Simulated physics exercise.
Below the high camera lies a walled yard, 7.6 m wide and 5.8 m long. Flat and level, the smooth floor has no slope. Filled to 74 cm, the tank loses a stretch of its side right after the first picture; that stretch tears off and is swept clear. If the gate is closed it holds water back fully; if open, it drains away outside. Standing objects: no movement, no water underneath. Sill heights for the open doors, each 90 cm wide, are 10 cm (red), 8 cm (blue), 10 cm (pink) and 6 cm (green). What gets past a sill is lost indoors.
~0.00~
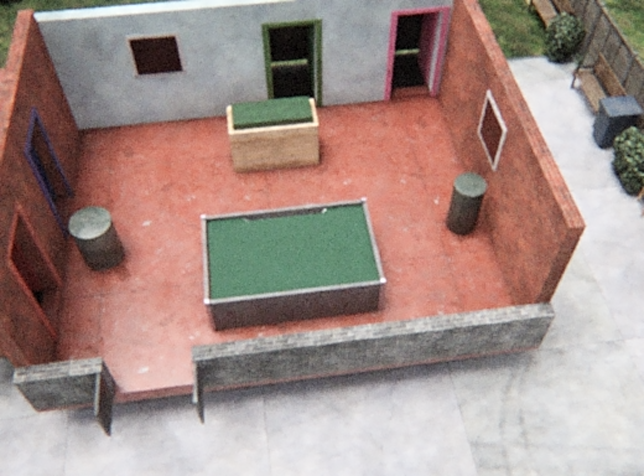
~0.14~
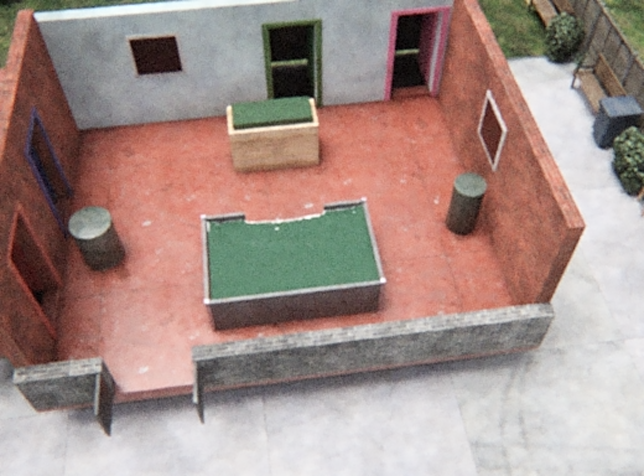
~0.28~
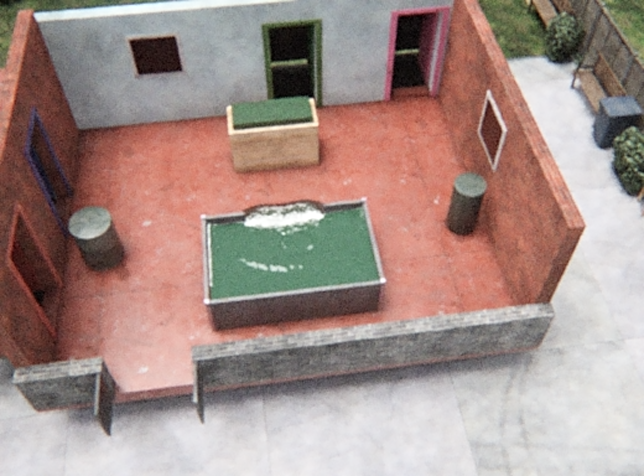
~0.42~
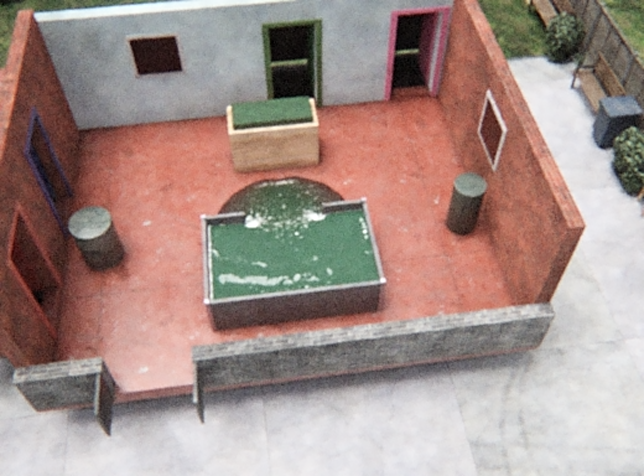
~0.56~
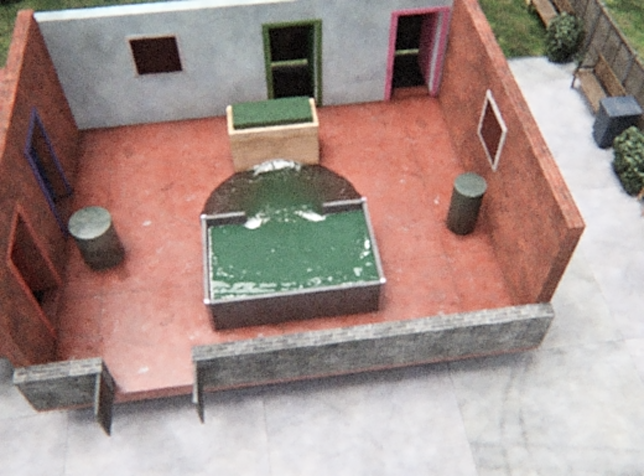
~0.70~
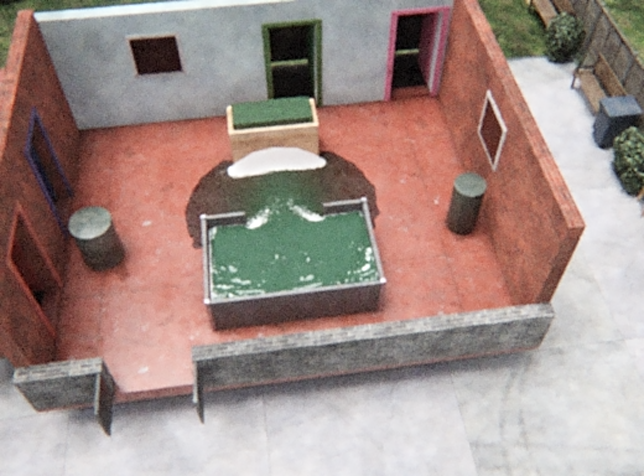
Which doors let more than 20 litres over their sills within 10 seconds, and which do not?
The red door lets in less than the limit. The blue door lets in more than the limit. The pink door lets in more than the limit. The green door lets in more than the limit.
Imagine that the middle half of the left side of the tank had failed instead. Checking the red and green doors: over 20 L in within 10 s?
Measured against that limit, red comes out beyond it and green comes out short of it.
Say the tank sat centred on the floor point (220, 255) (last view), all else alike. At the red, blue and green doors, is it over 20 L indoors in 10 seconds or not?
Lab note: Vs limit, red door limit held; blue door limit broken; green door limit held.
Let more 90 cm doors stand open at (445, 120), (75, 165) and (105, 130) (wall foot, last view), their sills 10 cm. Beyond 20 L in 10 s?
Door 1: Higher; door 2: Higher; door 3: Higher.
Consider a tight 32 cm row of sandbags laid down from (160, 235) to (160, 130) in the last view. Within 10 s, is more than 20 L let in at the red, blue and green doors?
At the red door the limit is not reached, at the blue door it is not reached, and at the green door it is exceeded.
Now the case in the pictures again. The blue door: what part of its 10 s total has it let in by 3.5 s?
Some 25 in a hundred.
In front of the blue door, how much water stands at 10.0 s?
About 10.0 cm.
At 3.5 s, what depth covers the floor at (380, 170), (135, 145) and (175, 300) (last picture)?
Taking the spots in order: 7 cm, 14 cm, 0 cm.
After 1.4 s water covers 25 % of the floor and is deepest (52 cm) near (278, 169); red door not reached, blue door not reached, pink door not reached, green door not reached.
After 2.2 s water covers 45 % of the floor and is deepest (42 cm) near (79, 132); red door not reached, blue door not reached, pink door 14 cm at the sill, 1 L in, green door not reached.
After 3.5 s water covers 60 % of the floor and is deepest (29 cm) near (279, 175); red door 1 cm at the sill, 0 L in, blue door 17 cm at the sill, 37 L in, pink door 18 cm at the sill, 40 L in, green door 1 cm at the sill, 0 L in.
After 6.0 s water covers 85 % of the floor and is deepest (16 cm) near (271, 183); red door 4 cm at the sill, 0 L in, blue door 14 cm at the sill, 101 L in, pink door 14 cm at the sill, 86 L in, green door 5 cm at the sill, 0 L in.
After 10.0 s water covers 100 % of the floor and is deepest (12 cm) near (274, 137); red door 3 cm at the sill, 0 L in, blue door 10 cm at the sill, 135 L in, pink door 8 cm at the sill, 99 L in, green door 11 cm at the sill, 45 L in.
